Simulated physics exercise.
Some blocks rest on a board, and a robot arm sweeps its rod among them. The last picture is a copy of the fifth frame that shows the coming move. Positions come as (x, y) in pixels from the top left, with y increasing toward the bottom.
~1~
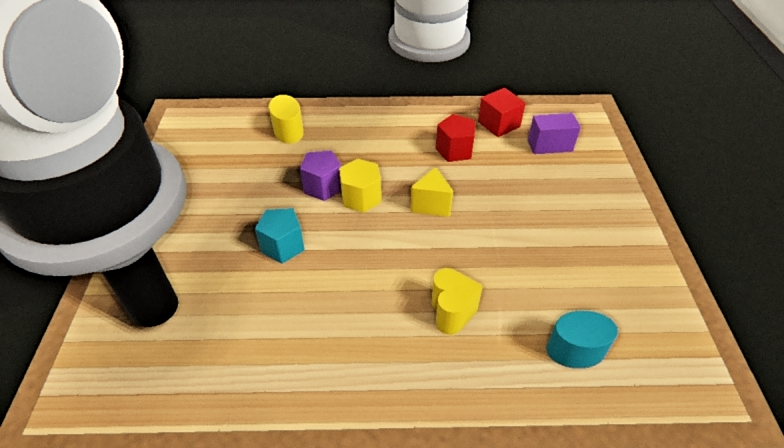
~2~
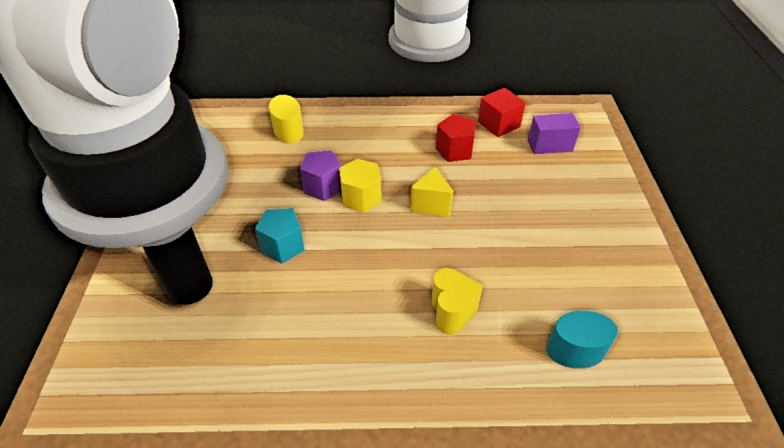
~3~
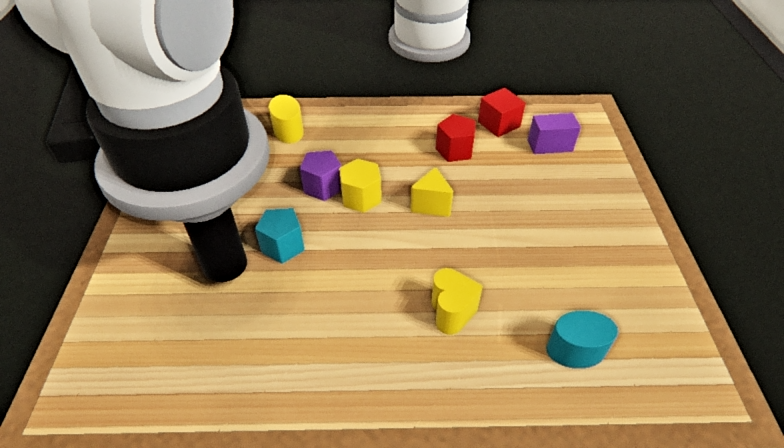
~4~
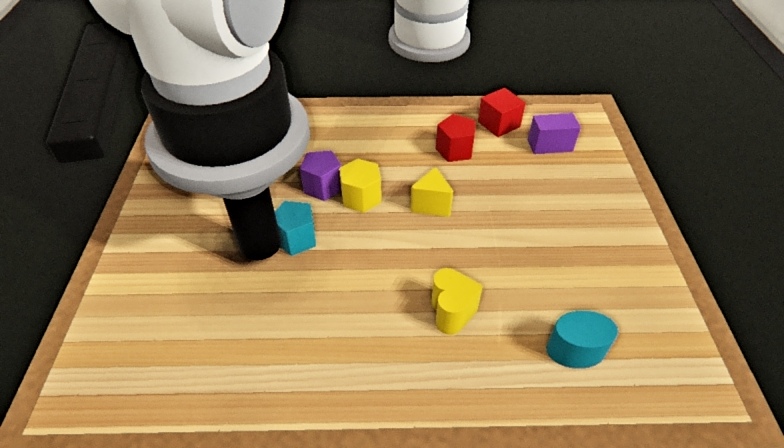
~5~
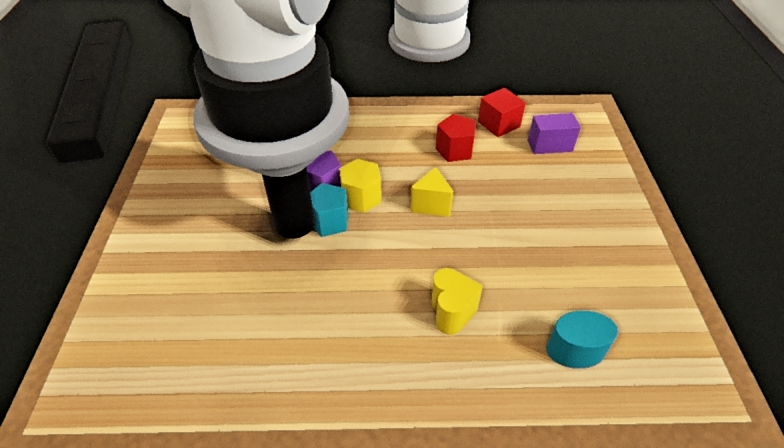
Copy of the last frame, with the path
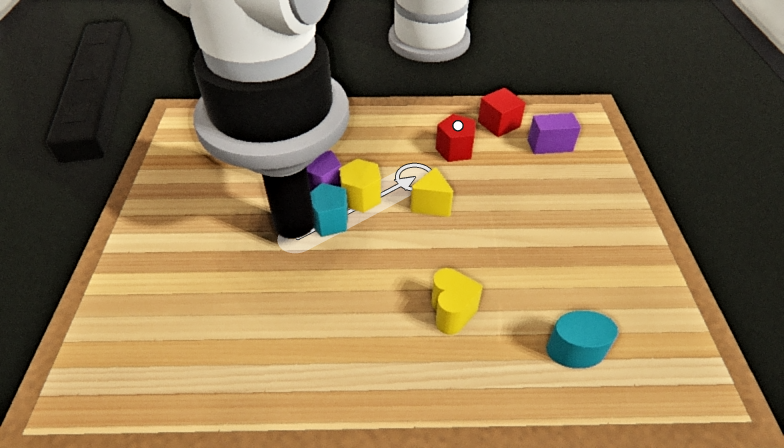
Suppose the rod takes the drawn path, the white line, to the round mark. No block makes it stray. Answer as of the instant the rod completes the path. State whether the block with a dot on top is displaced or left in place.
That block will keep its spot.
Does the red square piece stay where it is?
I believe so.
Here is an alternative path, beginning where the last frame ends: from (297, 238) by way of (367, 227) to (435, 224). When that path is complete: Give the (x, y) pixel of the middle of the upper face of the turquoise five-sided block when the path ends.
It will likely be found at (408, 173).
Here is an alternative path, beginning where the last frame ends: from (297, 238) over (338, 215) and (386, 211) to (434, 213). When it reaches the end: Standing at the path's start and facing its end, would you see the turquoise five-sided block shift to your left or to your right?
Seen from start to end, it moves left.
The line goes from (297, 238) to (415, 177); the dot is on the red five-sided block.
On the path given first. One third of the way, rod (340, 202); turquoise five-sided block (373, 179), turned 15° clockwise; yellow six-sided block (388, 154), turned 40° anticlockwise.
Two thirds of the way, rod (379, 182); turquoise five-sided block (414, 164), turned 20° clockwise; yellow six-sided block (408, 139), turned 90° anticlockwise.
At the end, rod (416, 163); turquoise five-sided block (452, 154), turned 50° clockwise; yellow six-sided block (416, 129), turned 125° anticlockwise; yellow triangular block (441, 183), turned 20° clockwise; red five-sided block unmoved; red square piece unmoved.
